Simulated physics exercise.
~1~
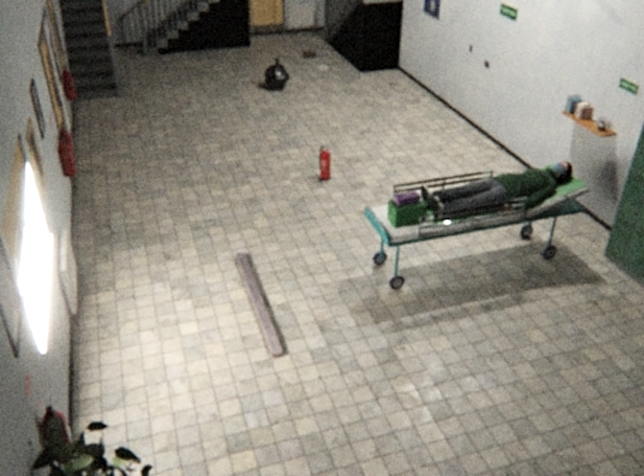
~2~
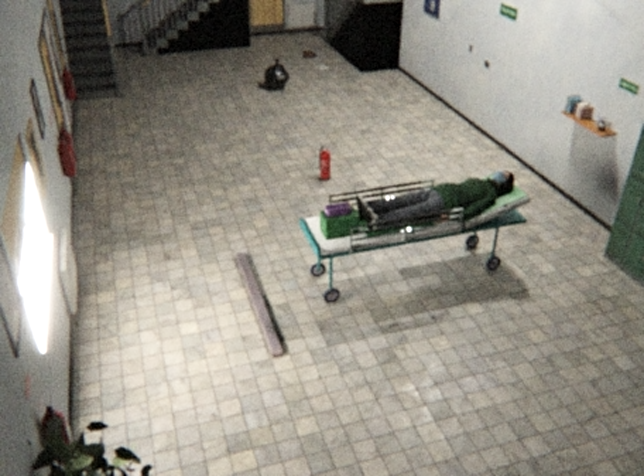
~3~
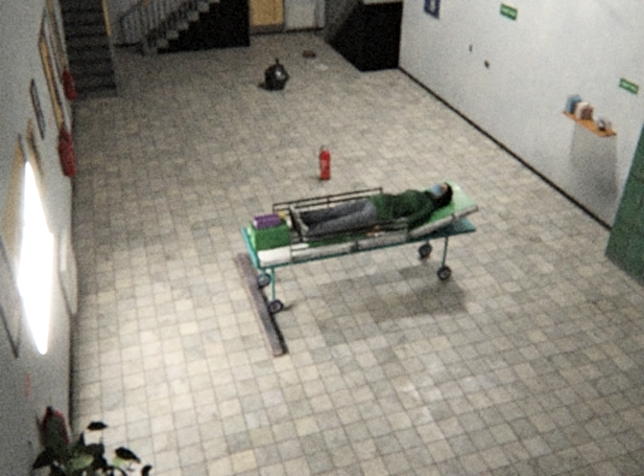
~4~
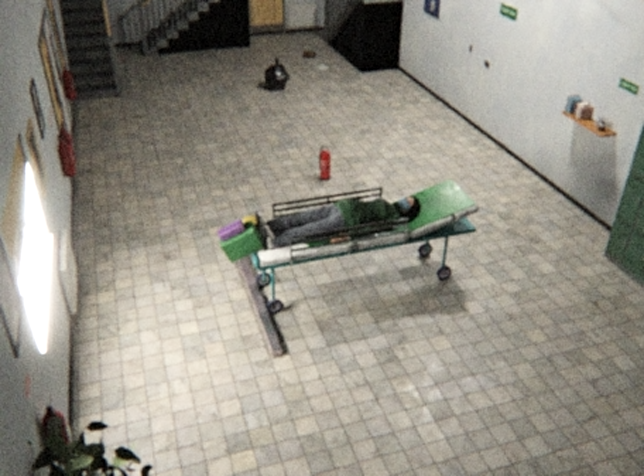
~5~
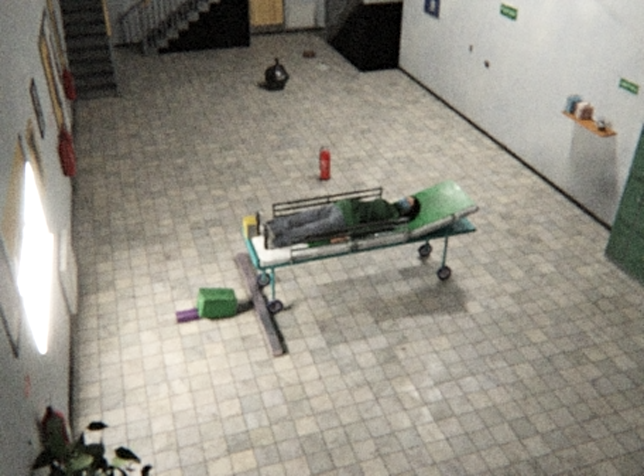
A wheeled trolley carrying a person lying down rolled left across a tiled floor until it stopped at a low sill. The person slid toward the foot end but stayed aboard, while a green bag and purple box tumbled off, leaving a yellow object behind.
